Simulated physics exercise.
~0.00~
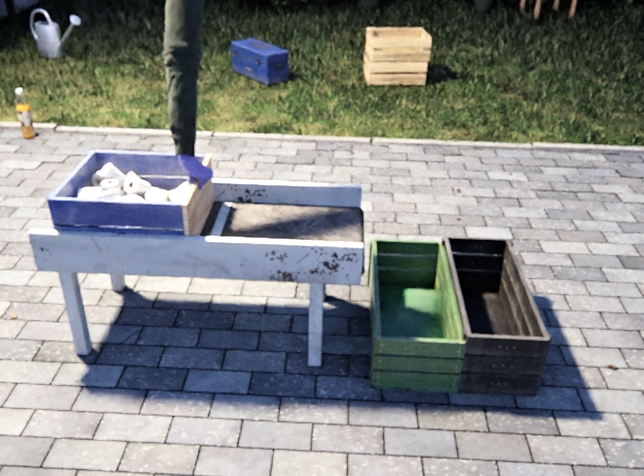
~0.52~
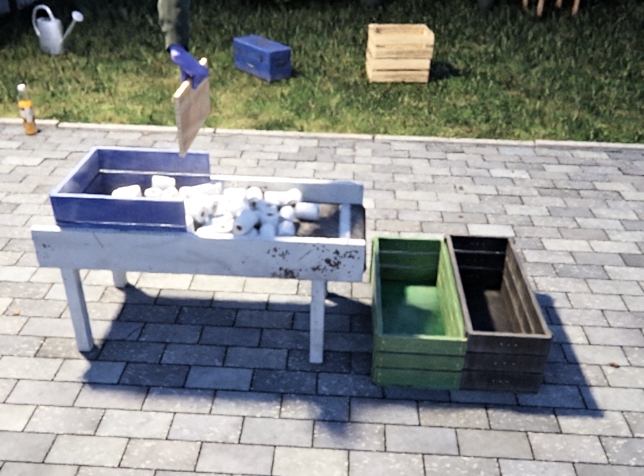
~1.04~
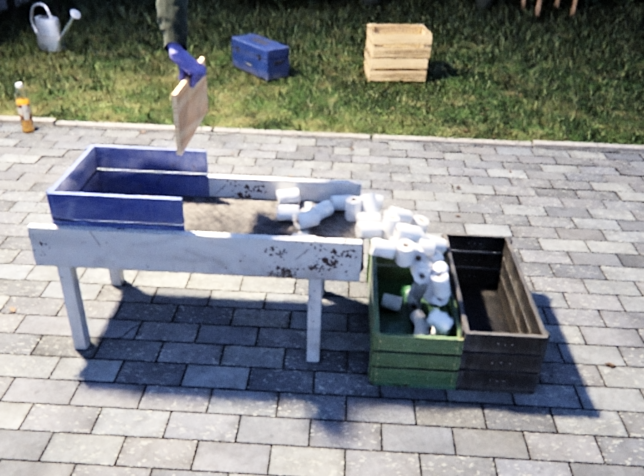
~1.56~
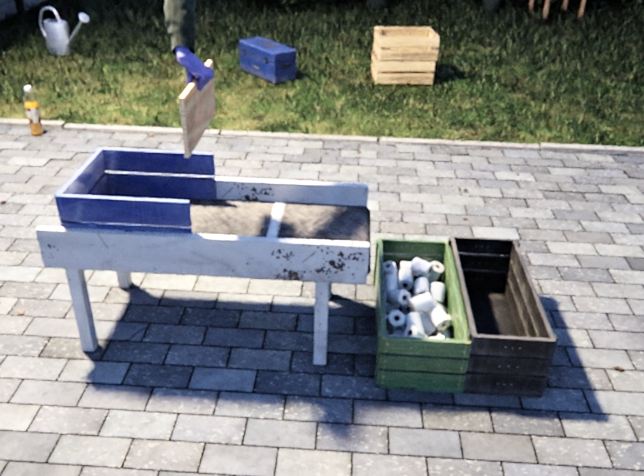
On a sunny paved yard beside a lawn, a wooden gate lifted from a blue pen heaped with white paper rolls, which rode right along the belt and tumbled off its end, nearly all landing in the green box beside the black bin.
